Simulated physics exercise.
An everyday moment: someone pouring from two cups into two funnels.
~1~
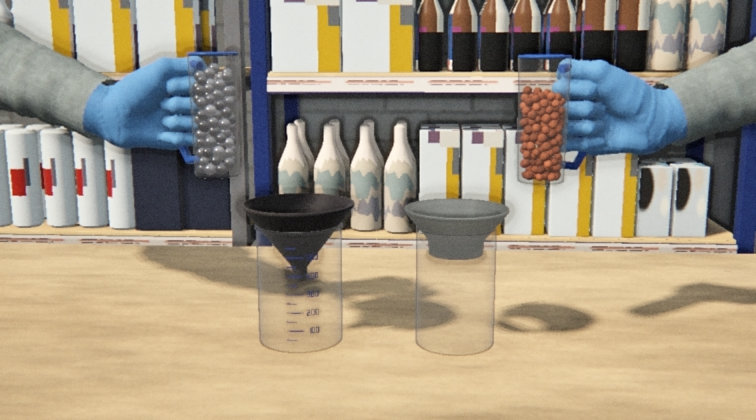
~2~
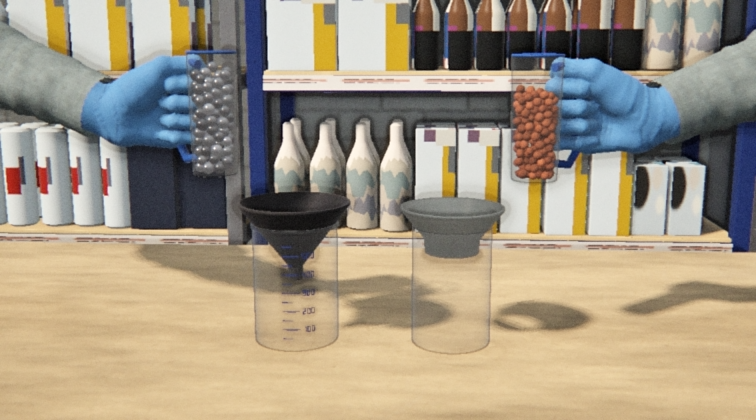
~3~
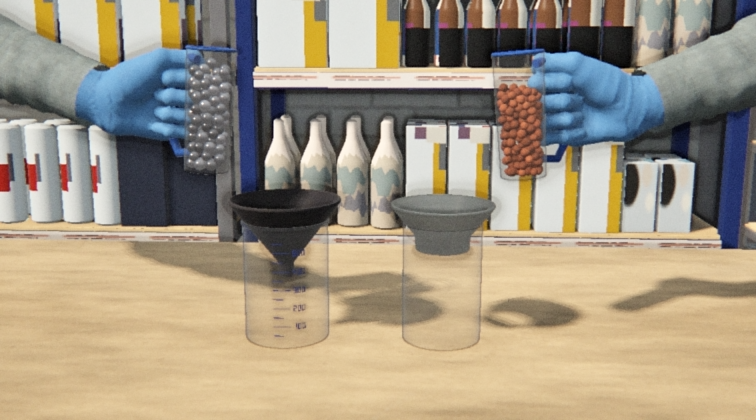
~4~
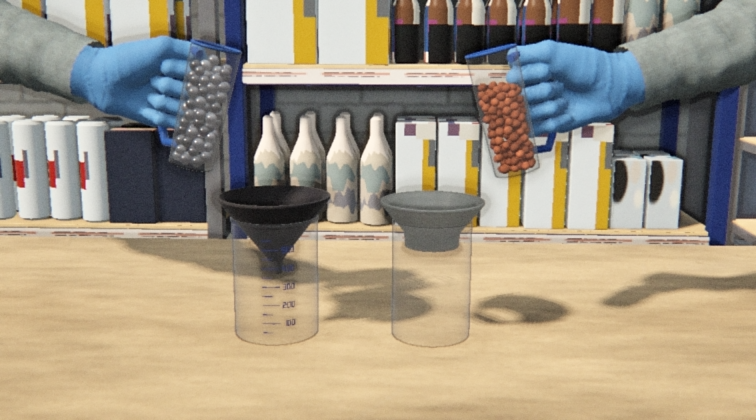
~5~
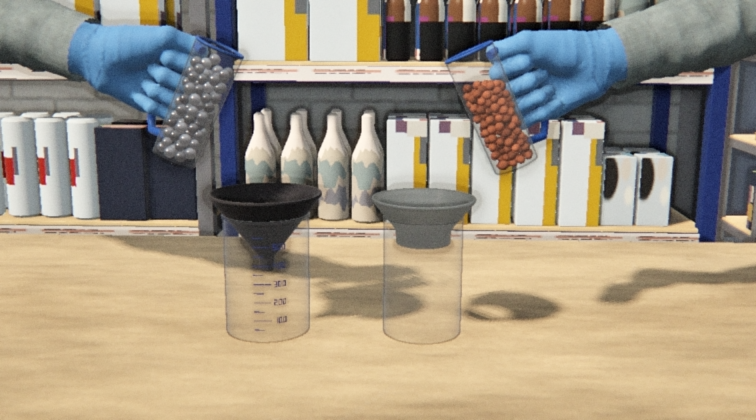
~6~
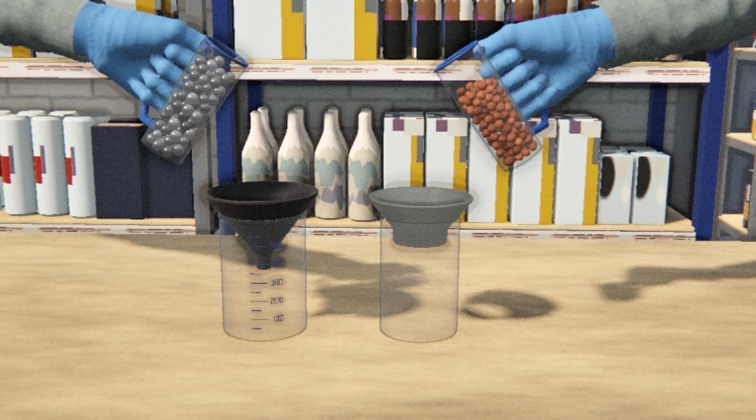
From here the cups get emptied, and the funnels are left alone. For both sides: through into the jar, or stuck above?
The left funnel clogs; the right one empties into its jar.
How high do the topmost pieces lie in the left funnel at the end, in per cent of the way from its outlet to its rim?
Near 90 %.
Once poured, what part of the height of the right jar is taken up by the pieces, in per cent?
Near 25 %.
Then, 0.26 s later than the last frame, left, every one still in the cup; right, every one still in the cup.
Then, 0.59 s later than the last frame, left, every one still in the cup; right, every one still in the cup.
Then, 0.95 s later than the last frame, left, roughly two thirds still in the cup, roughly a quarter in or over the funnel; right, almost all still in the cup, about a tenth in or over the funnel.
When it is over, left, almost all stuck in the funnel, not one down in the jar, just a few beside the jar; right, every one down in the jar.
